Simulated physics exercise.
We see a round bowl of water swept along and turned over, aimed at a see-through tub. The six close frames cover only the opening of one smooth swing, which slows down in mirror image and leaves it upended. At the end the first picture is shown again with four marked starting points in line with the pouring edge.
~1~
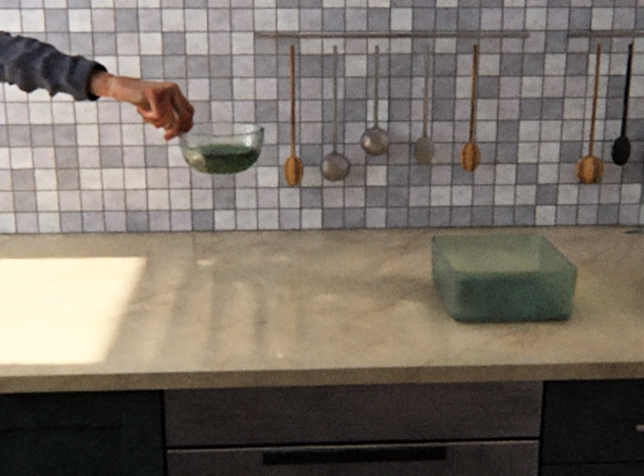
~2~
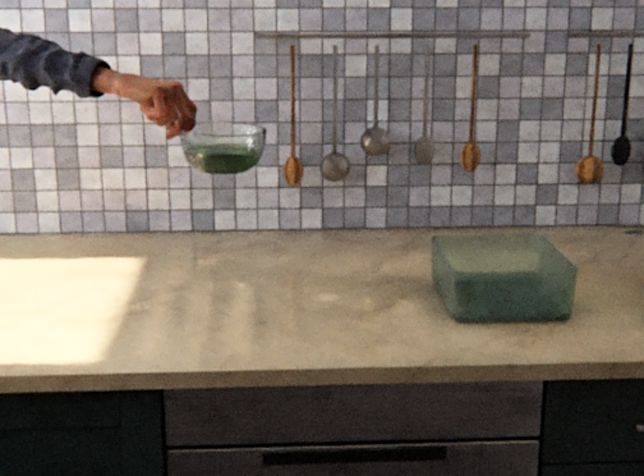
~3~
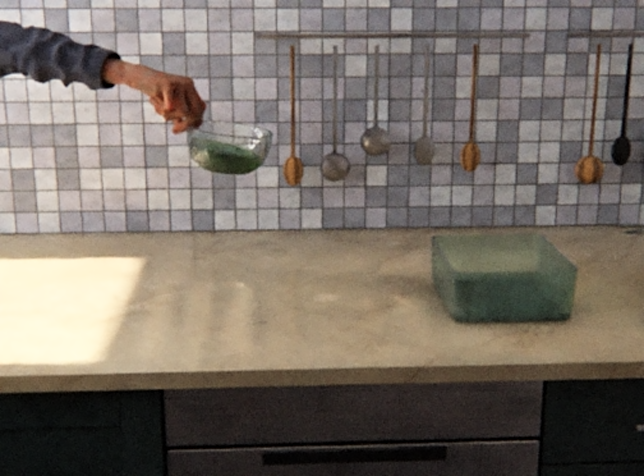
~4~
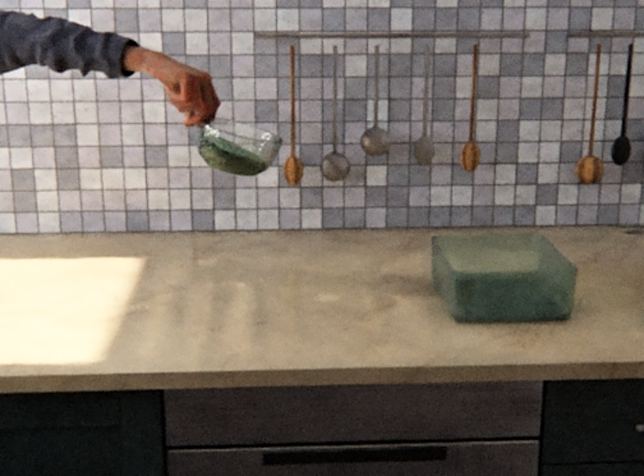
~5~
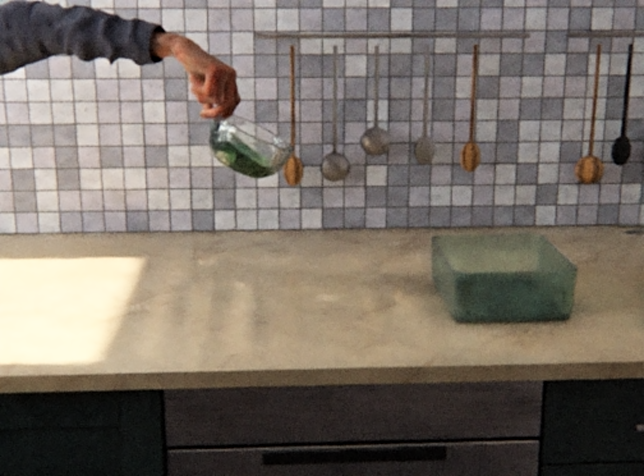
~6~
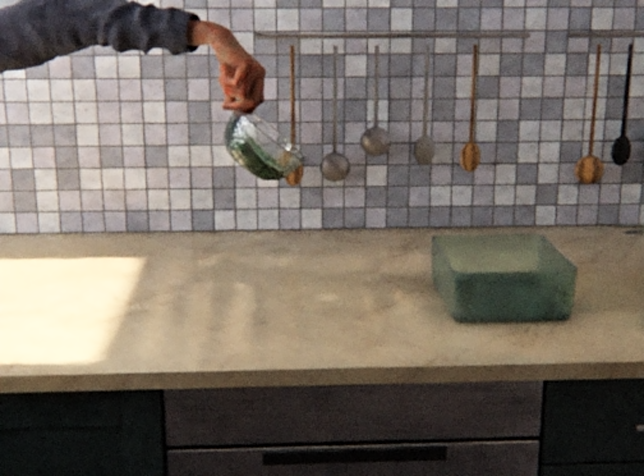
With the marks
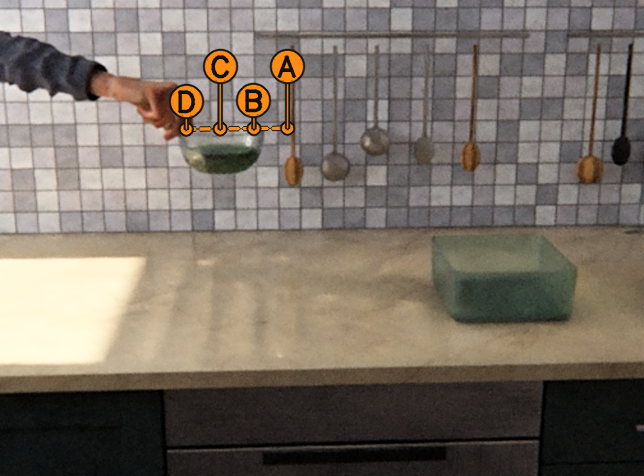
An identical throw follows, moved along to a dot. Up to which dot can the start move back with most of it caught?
A is the one.
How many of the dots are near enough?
One of them.
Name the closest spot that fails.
Spot B.
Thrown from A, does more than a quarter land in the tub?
Yes, it does.
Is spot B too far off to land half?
Yes.
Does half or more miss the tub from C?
Yes, it does.
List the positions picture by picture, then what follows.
Upright, lip at (262, 128); tub from (451, 321) to (571, 318); nothing has left yet, in the first picture.
Upright, lip at (264, 129); nothing has left yet, in the second picture.
Tipped about 7°, lip at (271, 133); nothing has left yet, in the third picture.
Tipped about 15°, lip at (281, 139); nothing has left yet, in the fourth picture.
Tipped about 26°, lip at (292, 148); nothing has left yet, in the fifth picture.
Tipped about 39°, lip at (304, 157); nothing has left yet, in the sixth picture.
On the marked copy, A at (287, 128); B at (253, 128); C at (220, 128); D at (186, 129).
With A, about 65 % lands in the tub, 9 % falls short and 26 % goes beside or beyond.
With B, about 16 % lands in the tub, 77 % falls short and 7 % goes beside or beyond.
With C, about 0 % lands in the tub, 96 % falls short and 4 % goes beside or beyond.
With D, about 0 % lands in the tub, 100 % falls short.
